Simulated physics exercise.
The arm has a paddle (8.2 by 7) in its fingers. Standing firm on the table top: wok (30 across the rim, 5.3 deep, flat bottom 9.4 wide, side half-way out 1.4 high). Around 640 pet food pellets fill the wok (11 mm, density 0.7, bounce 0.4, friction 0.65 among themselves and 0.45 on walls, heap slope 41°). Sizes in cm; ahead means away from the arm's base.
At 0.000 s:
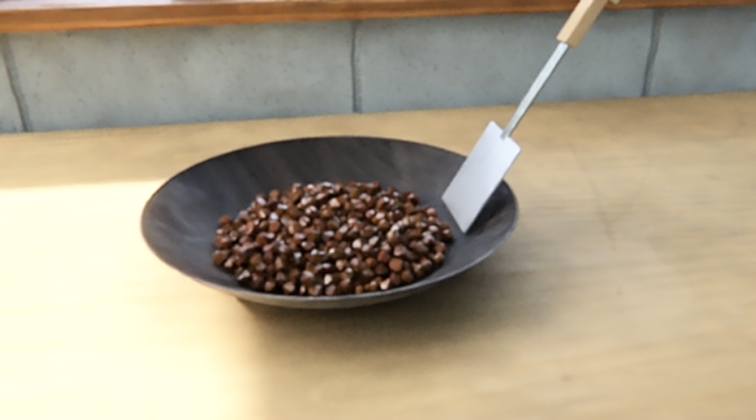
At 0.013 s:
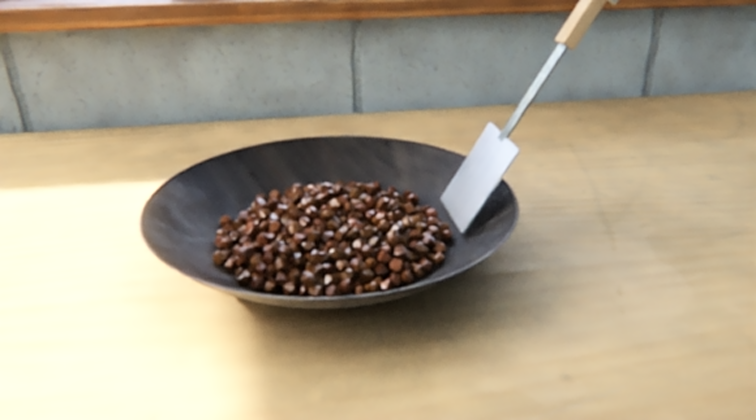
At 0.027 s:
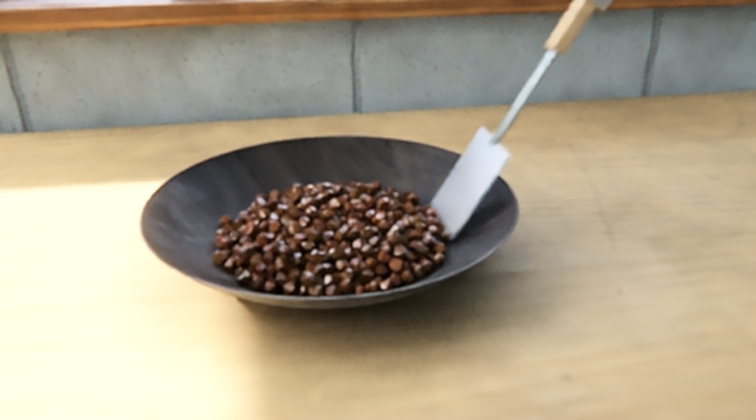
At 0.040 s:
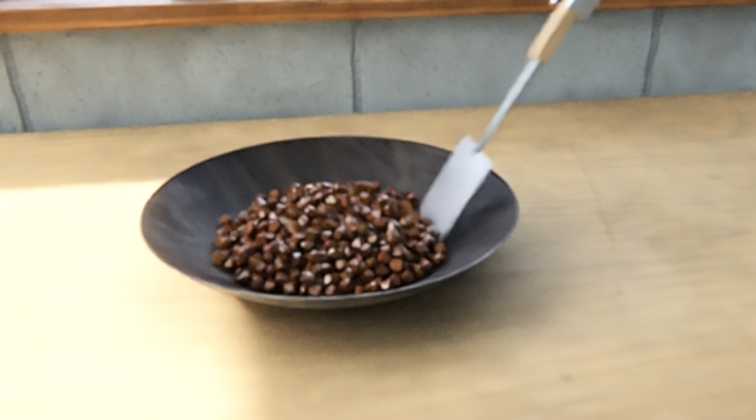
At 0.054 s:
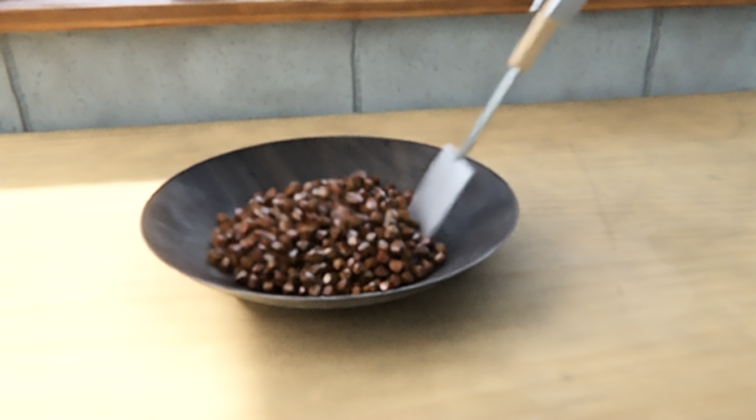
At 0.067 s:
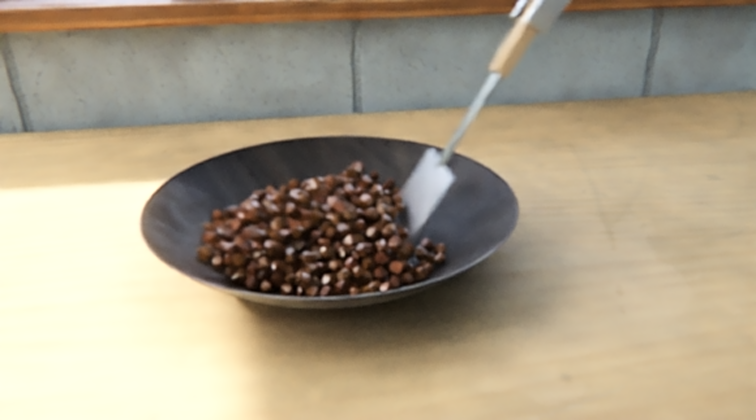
A robotic arm held a flat metal paddle by its wooden handle at the right side of a dark wok, then pushed it leftward into the brown pellets, shoving them into a slightly taller heap.
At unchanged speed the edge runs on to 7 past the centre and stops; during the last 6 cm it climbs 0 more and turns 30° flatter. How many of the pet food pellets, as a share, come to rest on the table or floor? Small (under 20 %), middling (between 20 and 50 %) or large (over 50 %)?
A small share, under 20 %, ends on the table or floor.
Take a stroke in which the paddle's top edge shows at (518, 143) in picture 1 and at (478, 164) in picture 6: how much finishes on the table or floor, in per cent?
About 5 per cent.
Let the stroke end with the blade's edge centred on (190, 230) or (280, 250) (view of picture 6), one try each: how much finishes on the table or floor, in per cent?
Some 35 and 0 per cent.
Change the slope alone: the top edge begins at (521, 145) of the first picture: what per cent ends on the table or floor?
About 10 per cent.
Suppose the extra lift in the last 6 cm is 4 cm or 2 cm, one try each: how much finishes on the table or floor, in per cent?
About 15 and 15 per cent.
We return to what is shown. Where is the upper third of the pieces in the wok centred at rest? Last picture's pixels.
At about (204, 218).
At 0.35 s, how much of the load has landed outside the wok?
Roughly 10 per cent.
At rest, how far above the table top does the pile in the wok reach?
About 7.0 cm.
By 0.10 s, sloping 59°, highest piece 8 above the table; 637 in the wok.
By 0.13 s, sloping 50°, highest piece 9 above the table; 637 in the wok.
By 0.35 s, sloping 29°, highest piece 7 above the table; 555 in the wok, 74 on the table or floor, 8 on the blade or in flight.
By 1.40 s, sloping 29°, highest piece 7 above the table; 555 in the wok, 82 on the table or floor.
Final count, 555 in the wok, 82 on the table or floor. That is 13 % on the table or floor.
